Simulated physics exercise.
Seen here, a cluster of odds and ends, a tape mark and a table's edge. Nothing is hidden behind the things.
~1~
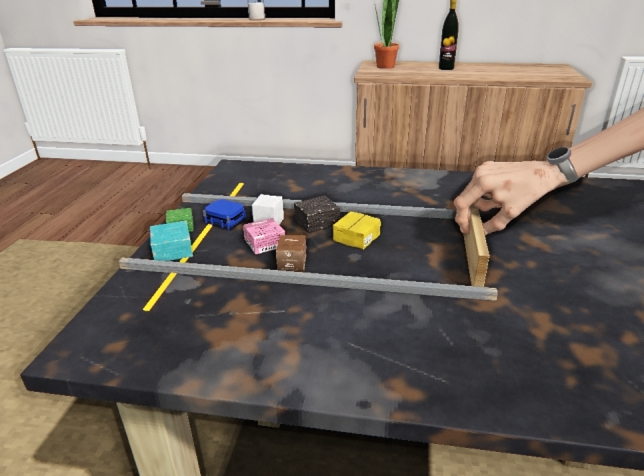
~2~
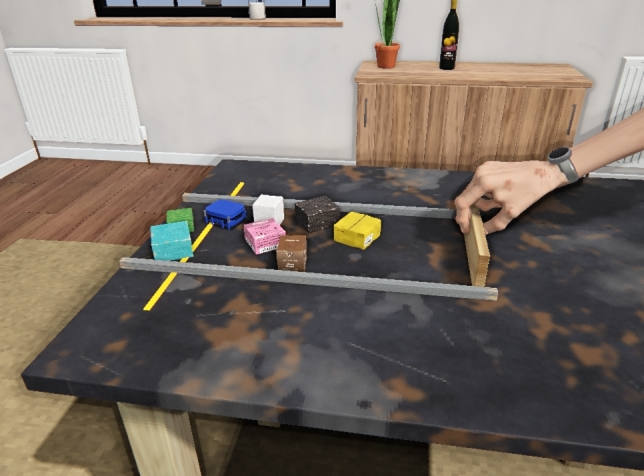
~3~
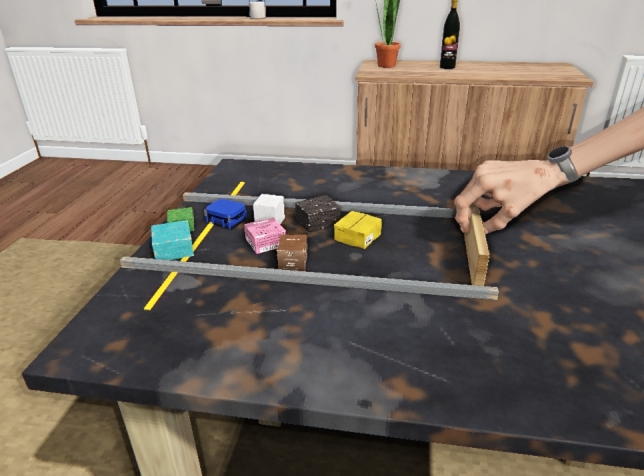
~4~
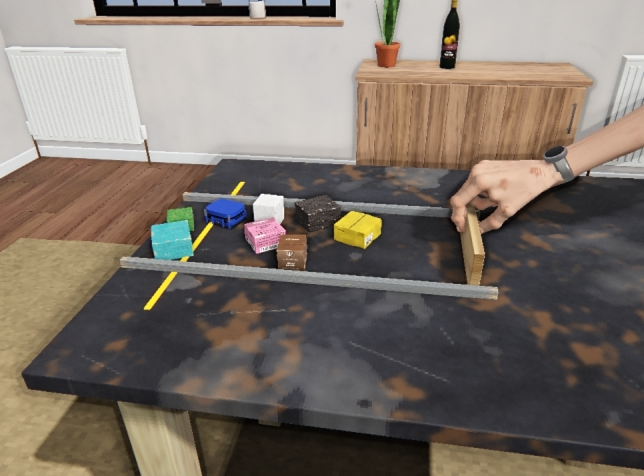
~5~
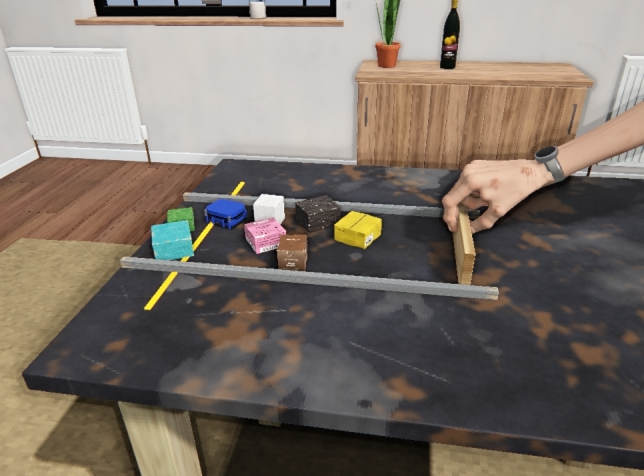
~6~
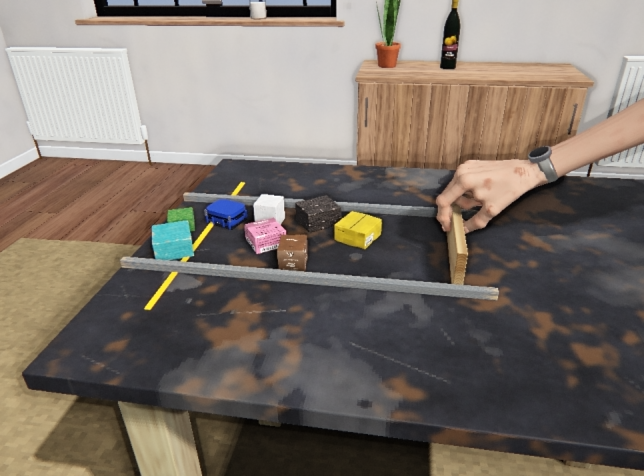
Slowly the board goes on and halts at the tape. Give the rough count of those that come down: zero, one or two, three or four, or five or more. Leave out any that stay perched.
The number that fall off is one or two.
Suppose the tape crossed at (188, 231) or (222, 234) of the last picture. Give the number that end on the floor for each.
It would be 5 and 2.
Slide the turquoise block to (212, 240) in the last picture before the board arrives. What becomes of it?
From there it holds on.
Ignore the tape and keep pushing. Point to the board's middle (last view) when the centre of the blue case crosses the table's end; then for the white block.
About (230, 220), and (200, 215) for the other.
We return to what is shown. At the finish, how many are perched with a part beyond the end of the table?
Overhanging: 3.
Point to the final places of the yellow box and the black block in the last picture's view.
Near (187, 227) and (205, 202).
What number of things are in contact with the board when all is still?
That makes 3.
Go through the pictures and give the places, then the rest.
In the first picture, green block (180, 221); turquoise block (171, 242); blue case (225, 215); board (473, 235); tape (204, 233).
In the second picture, turquoise block (172, 241); brown box (292, 254).
In the third picture, blue case (226, 214); white block (269, 211).
In the fourth picture, green block (181, 220); yellow box (358, 229).
In the fifth picture, turquoise block (172, 241); board (462, 233).
In the sixth picture, green block (181, 221); turquoise block (173, 241); blue case (227, 214); board (455, 233); tape (205, 232).
Soon after, none off yet; green block at rest near (181, 221); turquoise block at rest near (173, 241); blue case at rest near (227, 214).
Then, none off yet; green block tipped well over near (145, 227); turquoise block moved a little near (159, 242); blue case moved well along near (176, 212).
At rest, the number that fall off is one or two; fallen, blue case and green block.
